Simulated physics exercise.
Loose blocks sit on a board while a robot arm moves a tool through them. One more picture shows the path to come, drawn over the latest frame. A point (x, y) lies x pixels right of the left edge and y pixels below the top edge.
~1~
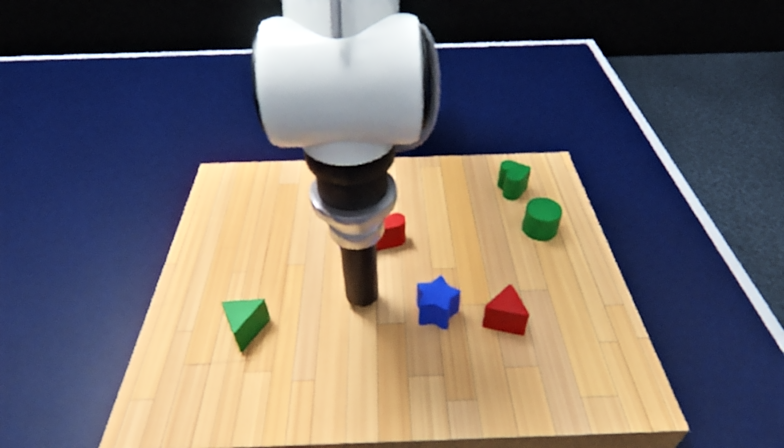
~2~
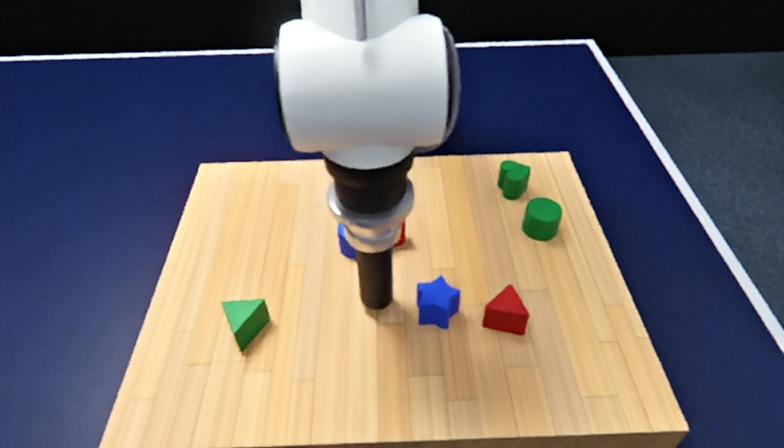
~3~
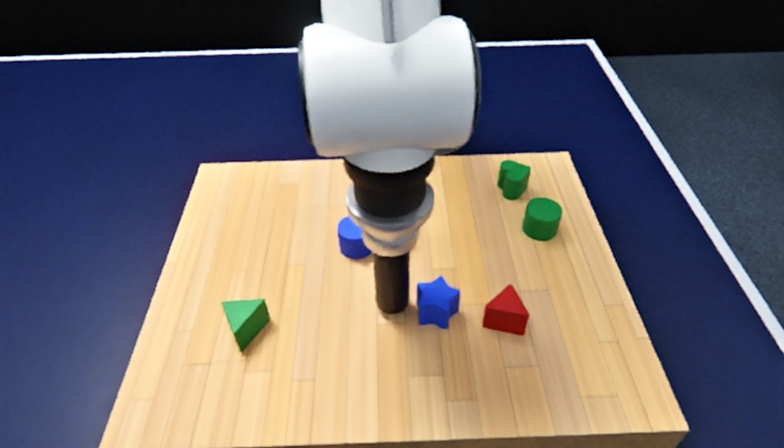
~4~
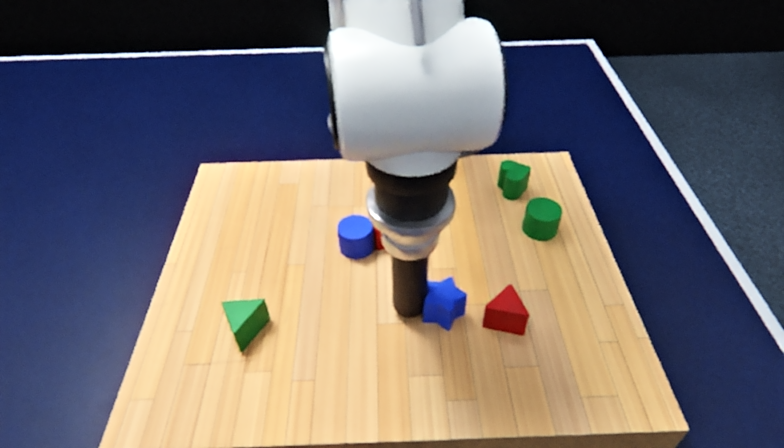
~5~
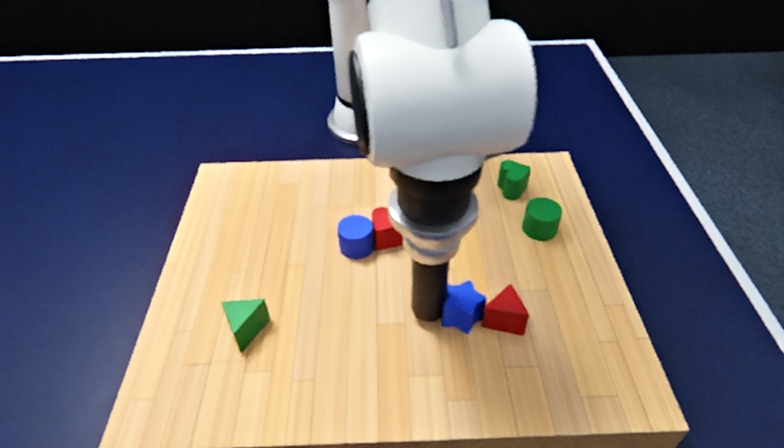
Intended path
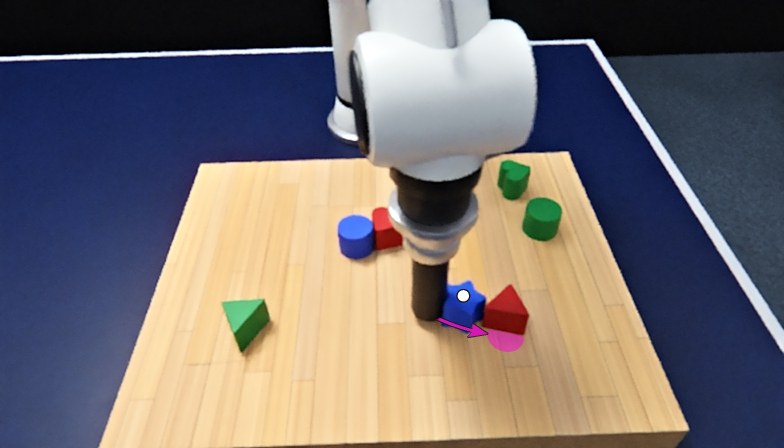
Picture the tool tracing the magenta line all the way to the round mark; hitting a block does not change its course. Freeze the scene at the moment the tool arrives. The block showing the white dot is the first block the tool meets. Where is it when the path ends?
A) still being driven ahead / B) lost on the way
(A)
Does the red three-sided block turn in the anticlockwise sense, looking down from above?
My answer is yes.
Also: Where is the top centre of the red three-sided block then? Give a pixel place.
Expect it around (571, 299).
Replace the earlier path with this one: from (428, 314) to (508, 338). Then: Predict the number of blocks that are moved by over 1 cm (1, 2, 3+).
By the end of the path, two blocks have moved more than about a centimetre.
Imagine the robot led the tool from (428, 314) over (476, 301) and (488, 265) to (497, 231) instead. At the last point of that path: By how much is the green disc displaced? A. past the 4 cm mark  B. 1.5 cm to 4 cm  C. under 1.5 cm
C
Path on the board, from (428, 314) through (465, 329) to (505, 336); the dot is on the blue star block.
What follows on the original path. Halfway along, tool (466, 322); blue star block (501, 302), turned 20° anticlockwise; red three-sided block (536, 304), turned 20° anticlockwise.
At the end, tool (507, 330); blue star block (538, 303), turned 35° anticlockwise; red three-sided block (571, 299), turned 35° anticlockwise.
